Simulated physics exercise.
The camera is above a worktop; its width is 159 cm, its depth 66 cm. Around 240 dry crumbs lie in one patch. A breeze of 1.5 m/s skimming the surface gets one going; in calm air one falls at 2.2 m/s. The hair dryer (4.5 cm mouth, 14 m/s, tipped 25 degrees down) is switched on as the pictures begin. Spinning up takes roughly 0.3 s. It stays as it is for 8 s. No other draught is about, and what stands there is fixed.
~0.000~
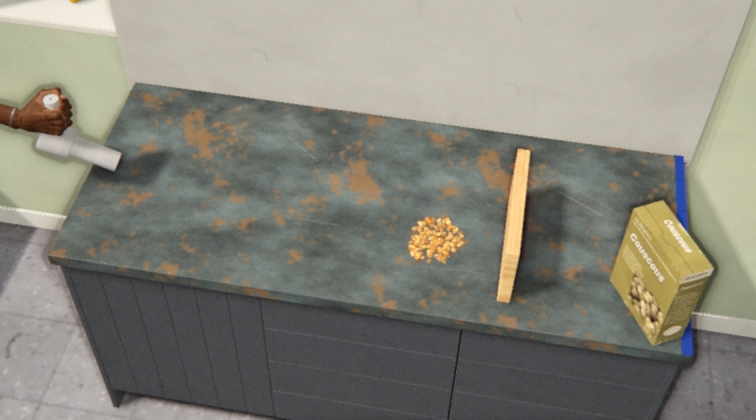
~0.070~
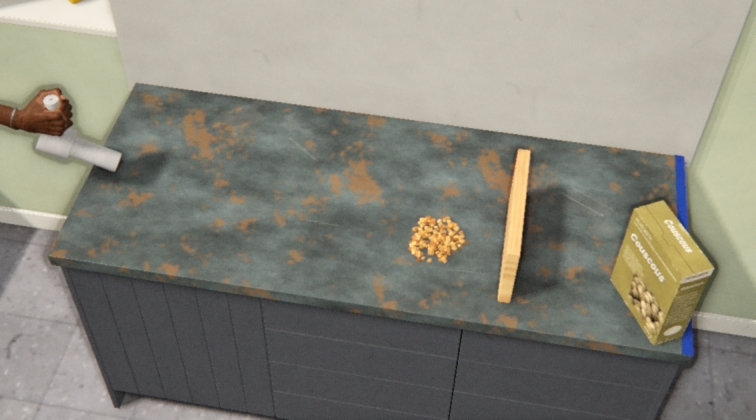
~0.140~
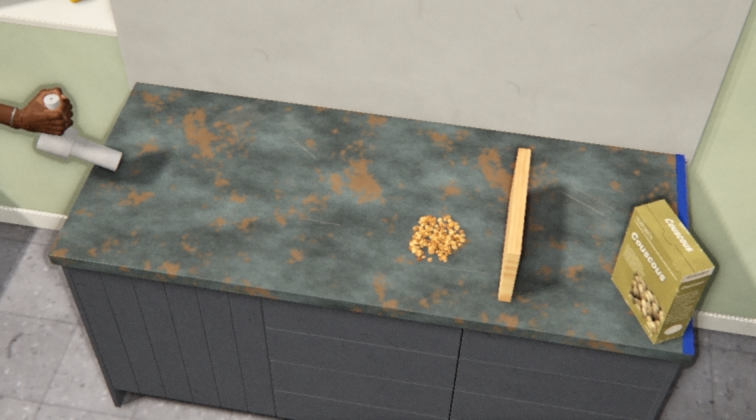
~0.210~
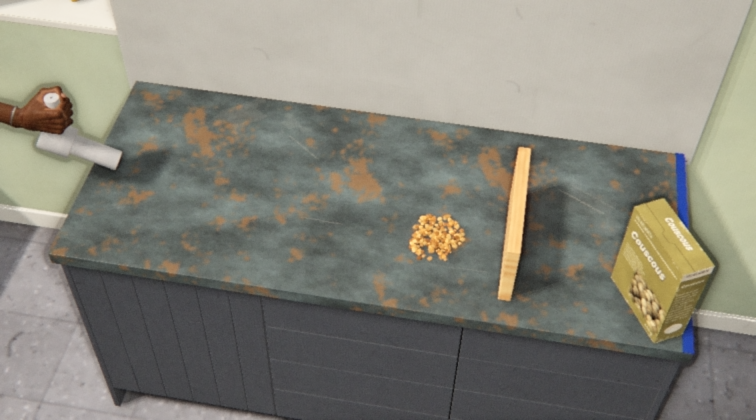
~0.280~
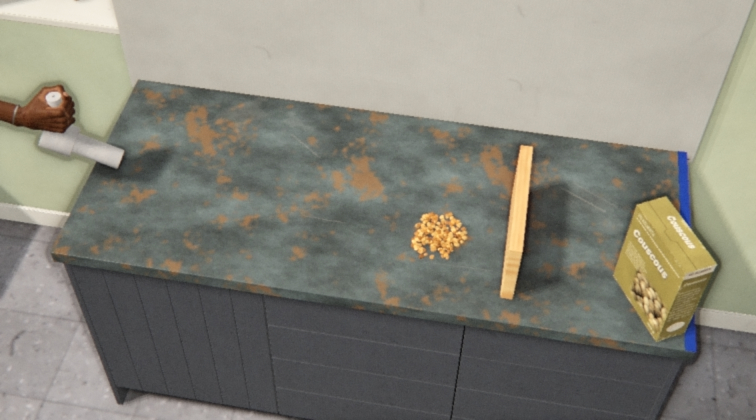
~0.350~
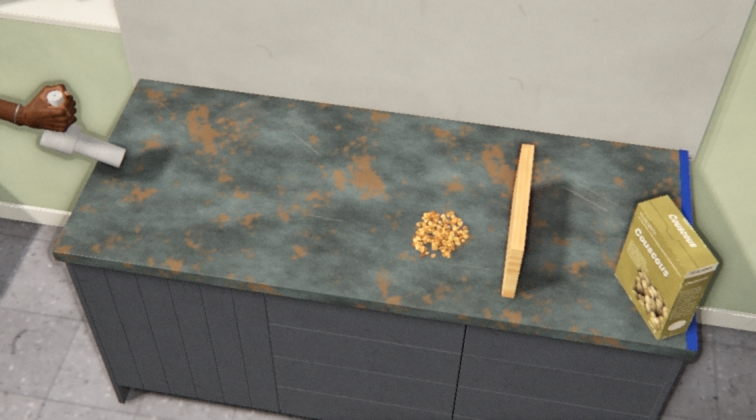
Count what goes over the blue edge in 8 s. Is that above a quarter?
As for a quarter going over the blue edge: No.
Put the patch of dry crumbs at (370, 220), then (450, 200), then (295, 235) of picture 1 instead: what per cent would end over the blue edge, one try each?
In turn about 20 %, 80 %, 0 %.
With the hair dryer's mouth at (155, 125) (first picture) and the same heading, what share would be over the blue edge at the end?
In that case some 0 per cent.
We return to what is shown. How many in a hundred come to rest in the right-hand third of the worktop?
Near 60 %.
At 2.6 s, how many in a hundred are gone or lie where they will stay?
About 40 %.
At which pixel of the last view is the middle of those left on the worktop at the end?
Near (498, 238).
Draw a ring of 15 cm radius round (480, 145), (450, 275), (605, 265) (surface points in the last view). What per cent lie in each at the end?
In turn about 0 %, 20 %, 0 %.
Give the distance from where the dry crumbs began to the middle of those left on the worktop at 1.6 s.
About 15 cm.
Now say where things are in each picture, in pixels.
The middle of the dry crumbs is near (434, 242), none has stirred yet and the mouth of the hair dryer is at (118, 162), in the first picture.
The middle of the dry crumbs is near (434, 240), none has stirred yet and the blue edge is centred on (688, 248), in the second picture.
The middle of the dry crumbs is near (435, 239), none has stirred yet, the top of a board is at (520, 198) and the top of a carton is at (674, 236), in the third picture.
The middle of the dry crumbs is near (435, 238) and none has stirred yet, in the fourth picture.
The middle of the dry crumbs is near (437, 237) and none has stirred yet, in the fifth picture.
The middle of the dry crumbs is near (438, 236) and none has stirred yet, in the sixth picture.
After 1.6 s the count stands so, 0 % are over the blue edge; the middle of those still in play is near (500, 238).
After 2.6 s the count stands so, 0 % are over the blue edge; the middle of those still in play is near (498, 241).
After 4.4 s the count stands so, 0 % are over the blue edge; the middle of those still in play is near (501, 240).
After 8.0 s, at the end, 0 % are over the blue edge; the middle of those still in play is near (498, 238).
